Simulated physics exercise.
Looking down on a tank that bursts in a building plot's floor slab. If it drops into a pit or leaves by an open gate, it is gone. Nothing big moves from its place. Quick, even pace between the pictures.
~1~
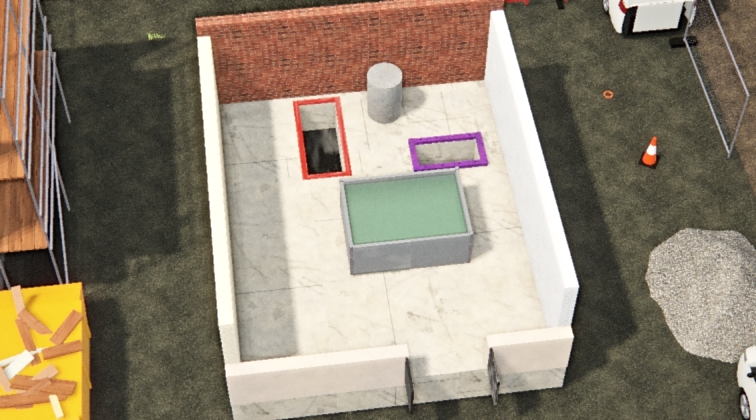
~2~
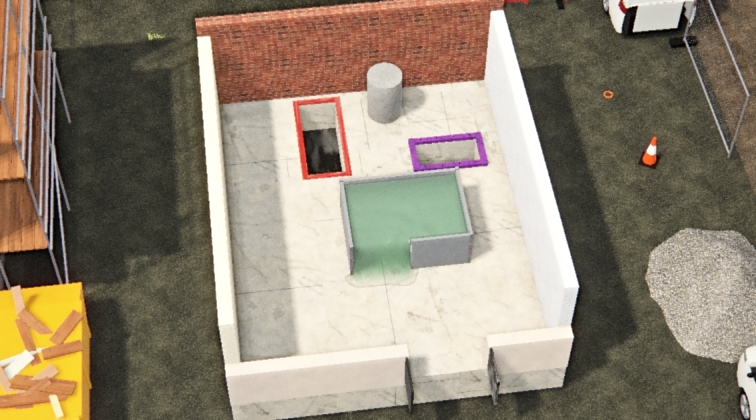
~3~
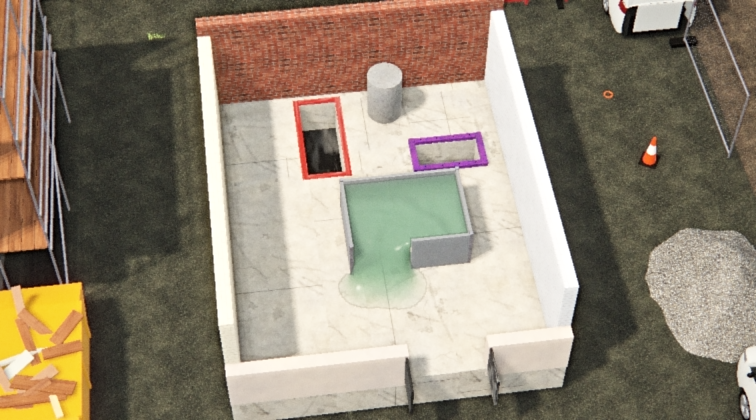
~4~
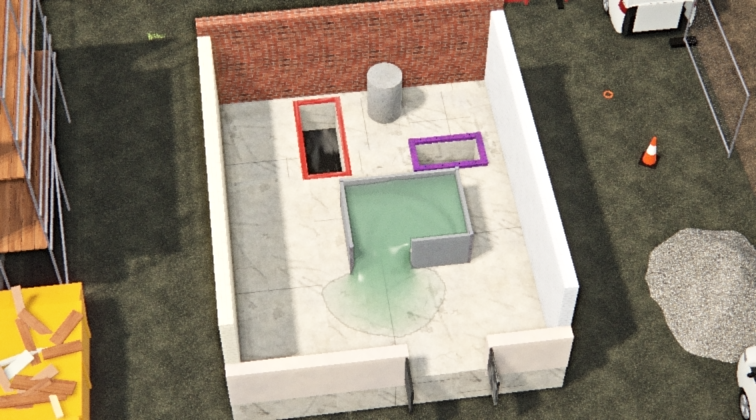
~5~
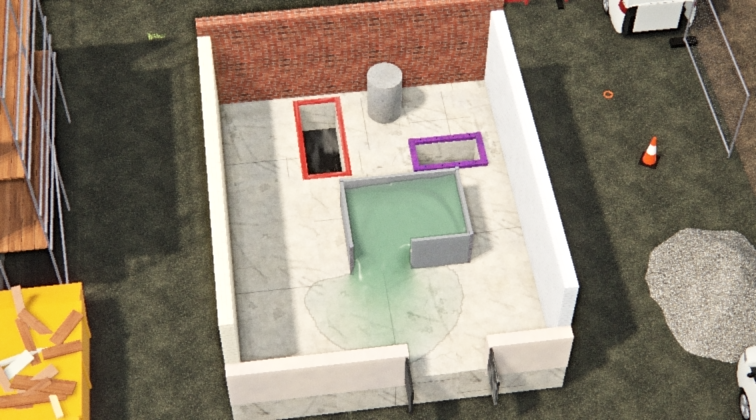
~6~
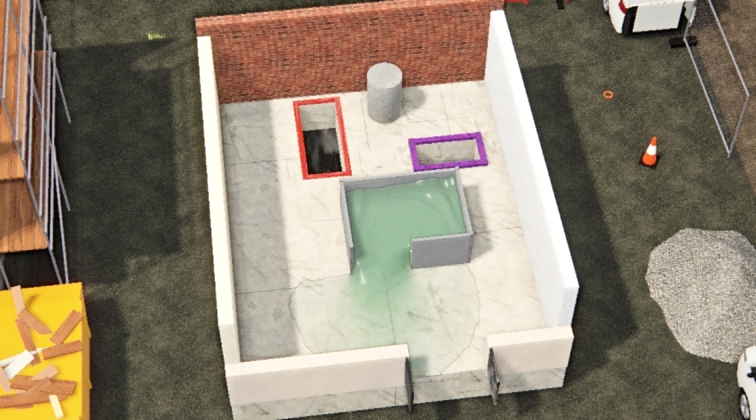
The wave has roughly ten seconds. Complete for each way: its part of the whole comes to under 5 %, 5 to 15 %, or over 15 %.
The gate's part comes to over 15 %; the red pit's part comes to over 15 %; the purple pit's part comes to under 5 %.
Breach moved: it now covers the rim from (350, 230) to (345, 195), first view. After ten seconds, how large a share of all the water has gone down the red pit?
For red, it comes to 25 percent.
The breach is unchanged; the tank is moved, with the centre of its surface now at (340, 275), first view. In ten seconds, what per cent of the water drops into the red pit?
Red: About 30 %.
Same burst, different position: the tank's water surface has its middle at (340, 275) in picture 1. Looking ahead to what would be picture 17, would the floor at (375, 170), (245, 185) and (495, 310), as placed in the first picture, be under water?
Location one: Bone dry; location two: Soaked; location three: Soaked.
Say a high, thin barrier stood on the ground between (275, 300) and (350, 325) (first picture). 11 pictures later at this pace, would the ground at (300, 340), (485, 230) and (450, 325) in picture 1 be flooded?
Swamped, untouched, swamped.
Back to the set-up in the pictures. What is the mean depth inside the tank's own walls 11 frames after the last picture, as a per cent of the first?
Around 46 in a hundred, give or take.
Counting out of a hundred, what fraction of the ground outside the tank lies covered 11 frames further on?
Near 30 in a hundred.
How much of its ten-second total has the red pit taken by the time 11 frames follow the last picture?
Share by then: About 0 in a hundred.
A moment on, water covers 25 % of the floor; the gate 4 %, the red pit 0 %, the purple pit 0 %.
Next, water covers 30 % of the floor; the gate 11 %, the red pit 0 %, the purple pit 0 %.
Then, water covers 55 % of the floor; the gate 20 %, the red pit 0 %, the purple pit 0 %.
Later, water covers 75 % of the floor; the gate 28 %, the red pit 6 %, the purple pit 0 %.
In the end, water covers 90 % of the floor; the gate 33 %, the red pit 18 %, the purple pit 0 %.
